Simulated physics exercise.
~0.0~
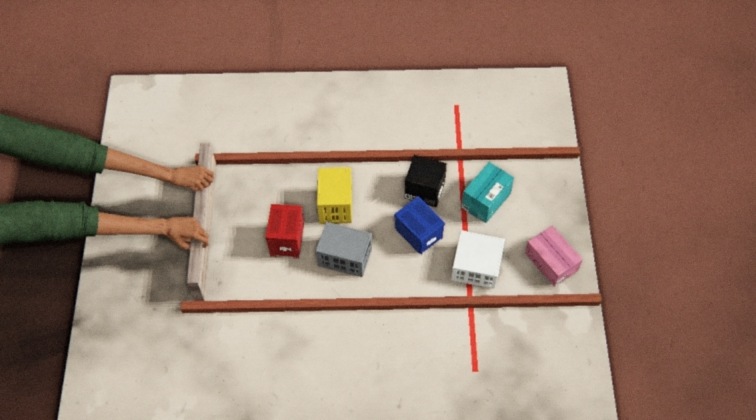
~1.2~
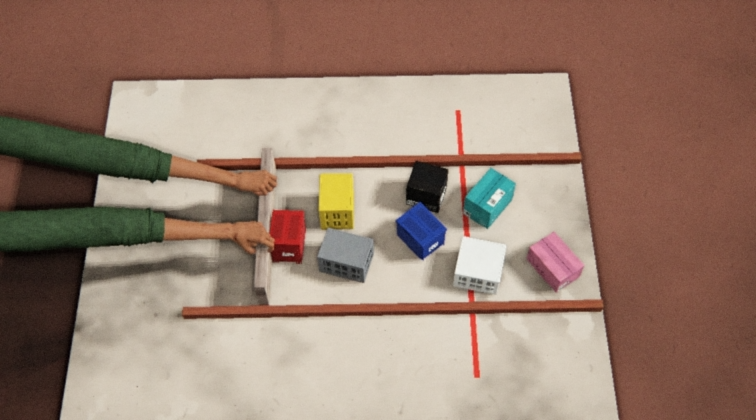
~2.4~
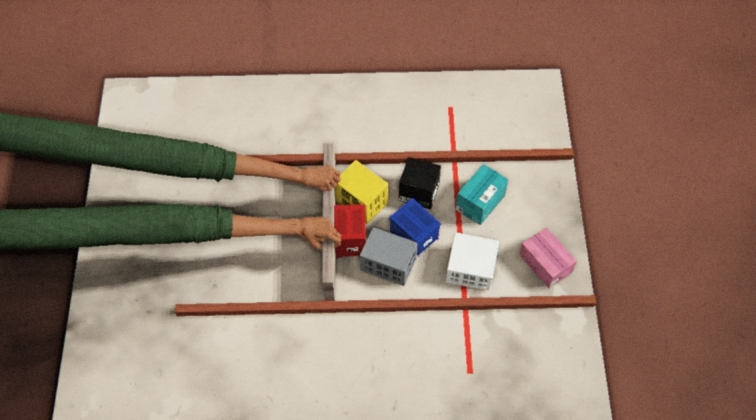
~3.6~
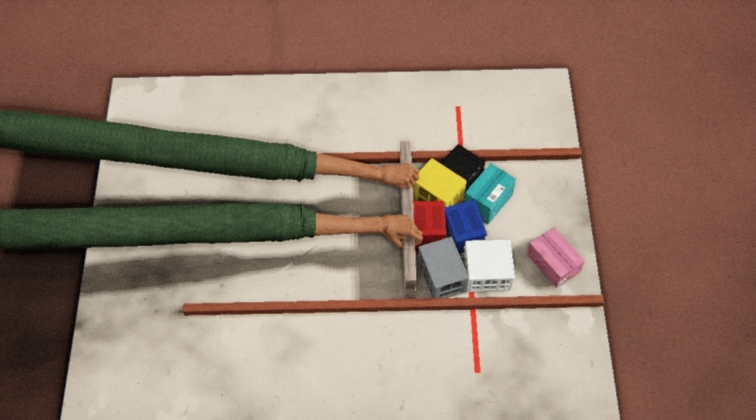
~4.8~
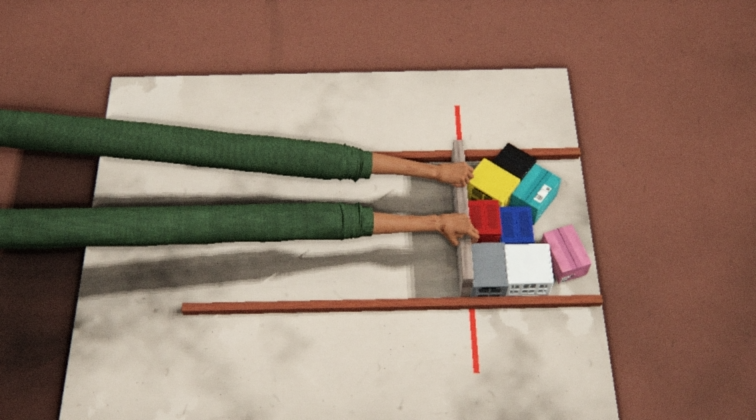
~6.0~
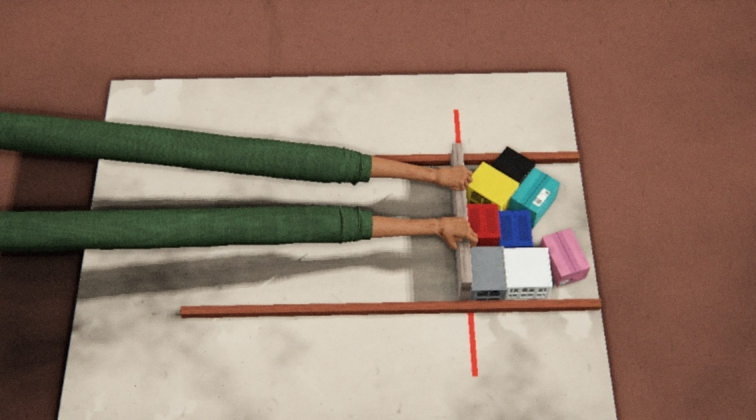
A plank held by two green-sleeved arms slides right between two rails, gathering red, yellow, grey and blue boxes and pushing them against others ahead, then halts at the red tape line with the colourful boxes bunched beyond it, none having fallen off the deck.
